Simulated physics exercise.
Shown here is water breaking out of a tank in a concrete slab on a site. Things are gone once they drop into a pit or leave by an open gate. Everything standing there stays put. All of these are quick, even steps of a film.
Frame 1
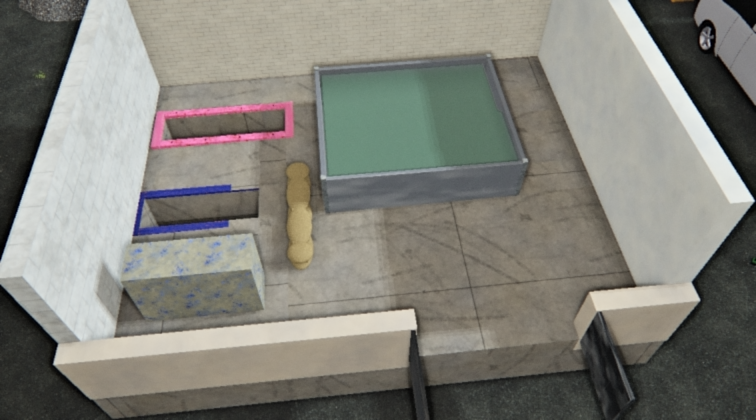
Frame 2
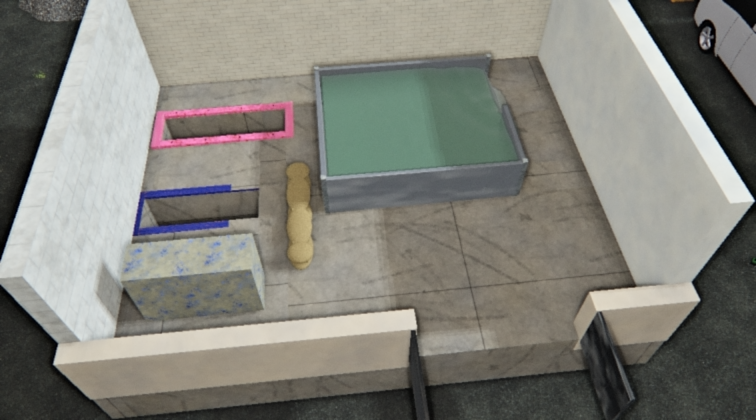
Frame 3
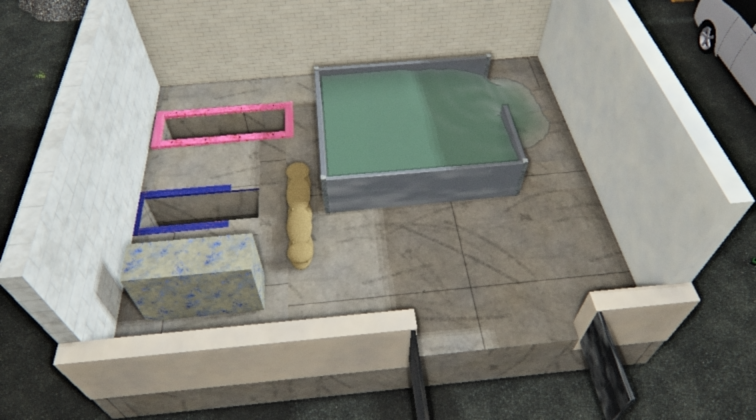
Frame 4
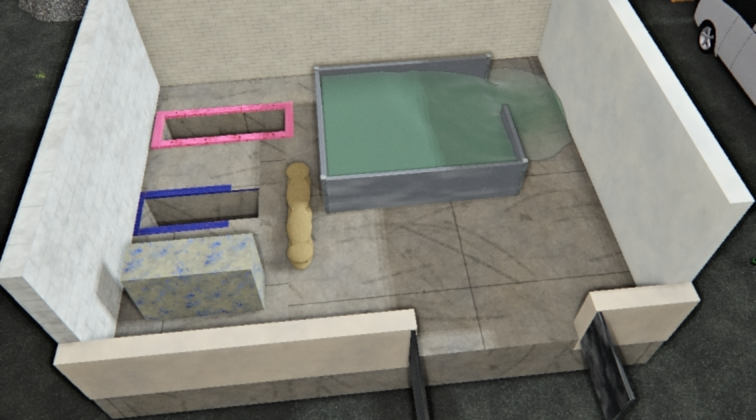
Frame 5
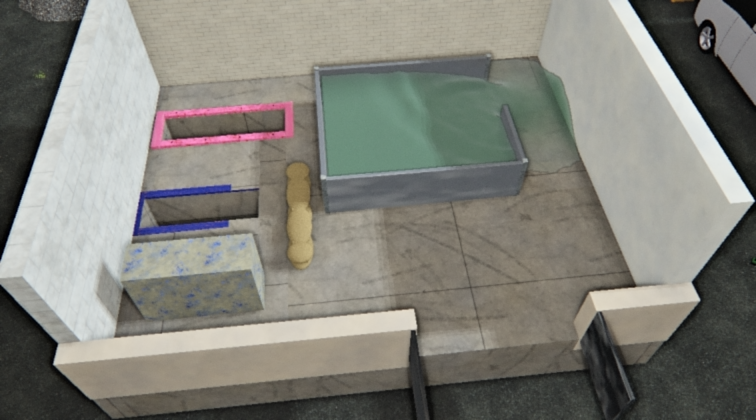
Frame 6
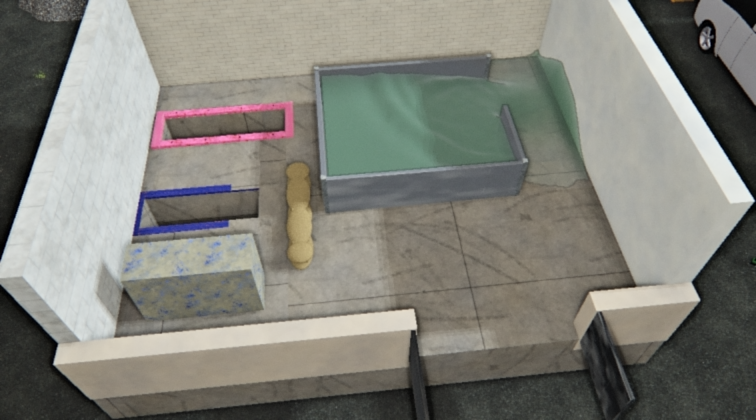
To begin with, an open grey tank of still green water stands whole in a walled concrete yard with pink-edged and blue-edged pits at left. A gap opens in its right side, and water pours through, fanning across the floor to the right-hand wall, then rising against it and spreading along its base.
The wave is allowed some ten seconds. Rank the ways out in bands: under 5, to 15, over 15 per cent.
I expect the gate to account for upward of fifteen per cent; I expect the pink pit to account for upward of fifteen per cent; I expect the blue pit to account for a fraction below five per cent.
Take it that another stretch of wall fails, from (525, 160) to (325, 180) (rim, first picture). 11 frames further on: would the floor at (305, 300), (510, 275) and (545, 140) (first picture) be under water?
Well, the first is hit by the spill, the next hit by the spill, the last missed by the spill.
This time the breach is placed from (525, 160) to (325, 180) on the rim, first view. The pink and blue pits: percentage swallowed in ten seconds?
The pink pit gets 0 per cent and the blue pit 14 per cent.
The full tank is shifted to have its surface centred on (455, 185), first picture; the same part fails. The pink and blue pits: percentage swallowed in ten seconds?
Pink about 12 %, blue about 12 %.
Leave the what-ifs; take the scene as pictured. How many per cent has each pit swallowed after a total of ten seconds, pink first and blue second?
In the order asked: 16 percent and 2 percent.
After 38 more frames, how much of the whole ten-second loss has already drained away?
Around 50 per cent.
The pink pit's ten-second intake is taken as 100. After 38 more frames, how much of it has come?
Working it through, I arrive at 40 %.
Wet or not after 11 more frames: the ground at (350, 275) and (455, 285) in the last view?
First spared, then spared.
A moment on, water covers 15 % of the floor; the gate 0 %, the pink pit 0 %, the blue pit 0 %.
Next, water covers 35 % of the floor; the gate 0 %, the pink pit 0 %, the blue pit 0 %.
Then, water covers 50 % of the floor; the gate 3 %, the pink pit 0 %, the blue pit 0 %.
Later, water covers 60 % of the floor; the gate 12 %, the pink pit 7 %, the blue pit 1 %.
In the end, water covers 80 % of the floor; the gate 21 %, the pink pit 17 %, the blue pit 3 %.
